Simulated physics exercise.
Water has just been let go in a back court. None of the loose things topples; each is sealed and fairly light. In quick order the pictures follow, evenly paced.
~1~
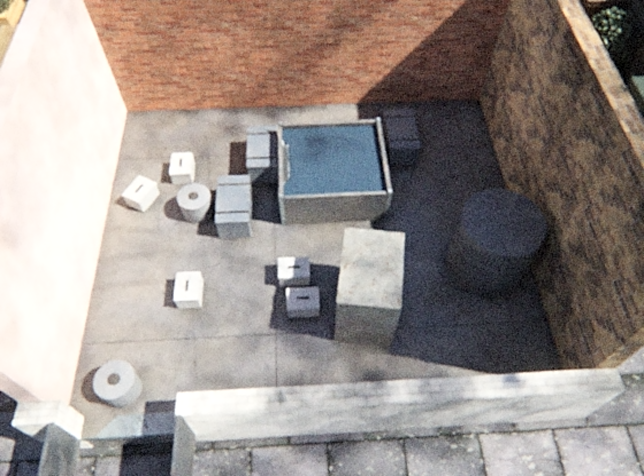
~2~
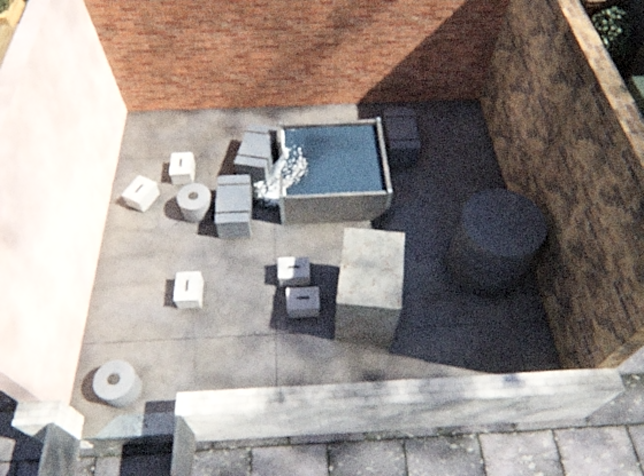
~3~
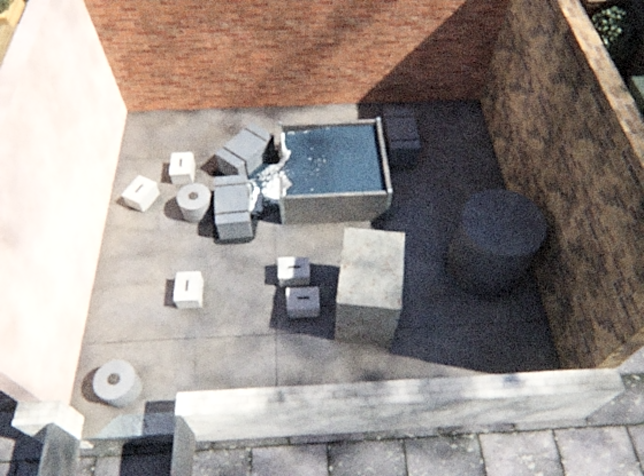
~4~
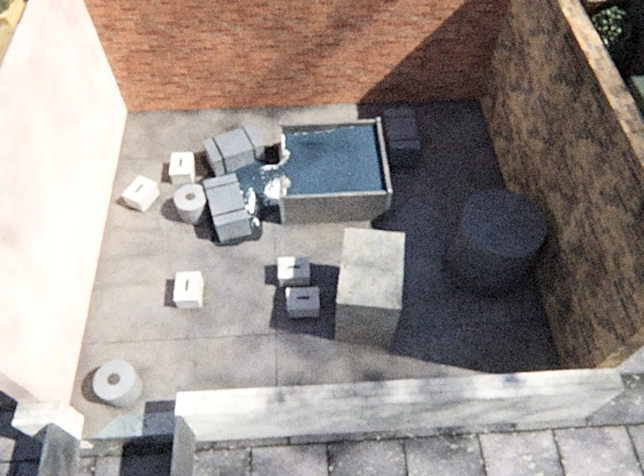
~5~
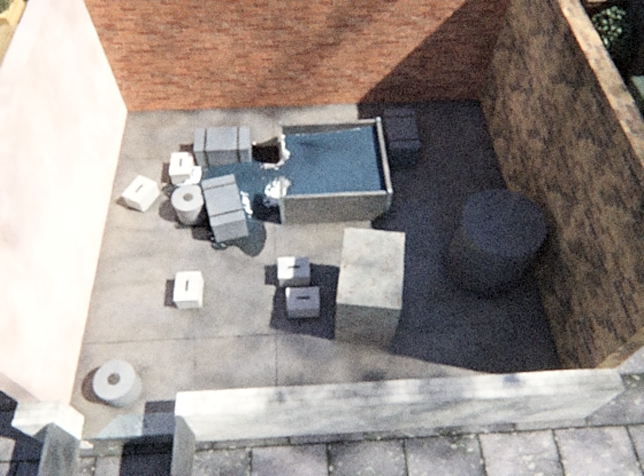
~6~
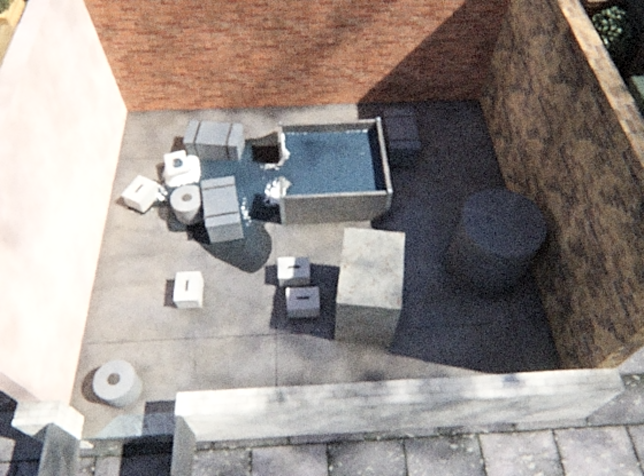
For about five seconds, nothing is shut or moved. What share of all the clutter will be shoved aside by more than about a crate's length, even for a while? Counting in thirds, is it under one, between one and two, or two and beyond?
The things swept well aside make up a third to two thirds.
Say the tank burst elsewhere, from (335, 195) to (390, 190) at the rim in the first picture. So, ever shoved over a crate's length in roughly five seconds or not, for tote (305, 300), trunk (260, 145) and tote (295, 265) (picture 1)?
The first: Fell short; the second: Fell short; the third: Went past that.
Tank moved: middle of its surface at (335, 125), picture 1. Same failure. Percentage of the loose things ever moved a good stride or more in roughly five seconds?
I'd estimate around 50 percent.
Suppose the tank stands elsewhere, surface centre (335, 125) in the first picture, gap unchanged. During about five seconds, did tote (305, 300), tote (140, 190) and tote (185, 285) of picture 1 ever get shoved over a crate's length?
First never went far, then displaced far, then never went far.
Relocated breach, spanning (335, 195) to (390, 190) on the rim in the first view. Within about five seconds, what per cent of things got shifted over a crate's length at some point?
10 % or thereabouts.
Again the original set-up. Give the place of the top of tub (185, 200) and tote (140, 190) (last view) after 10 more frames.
Roughly (128, 229) and (108, 213).
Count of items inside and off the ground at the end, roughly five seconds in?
By my count, 3.
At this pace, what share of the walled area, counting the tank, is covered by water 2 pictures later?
I reckon around 25 per cent.
A moment on, 2 of 10 are well off their spots; 1 afloat.
Next, 5 of 10 are well off their spots; 1 afloat.
Later, 5 of 10 are well off their spots; 3 afloat.
In the end, 5 of 10 are well off their spots, and 5 have been at some point; 3 afloat.
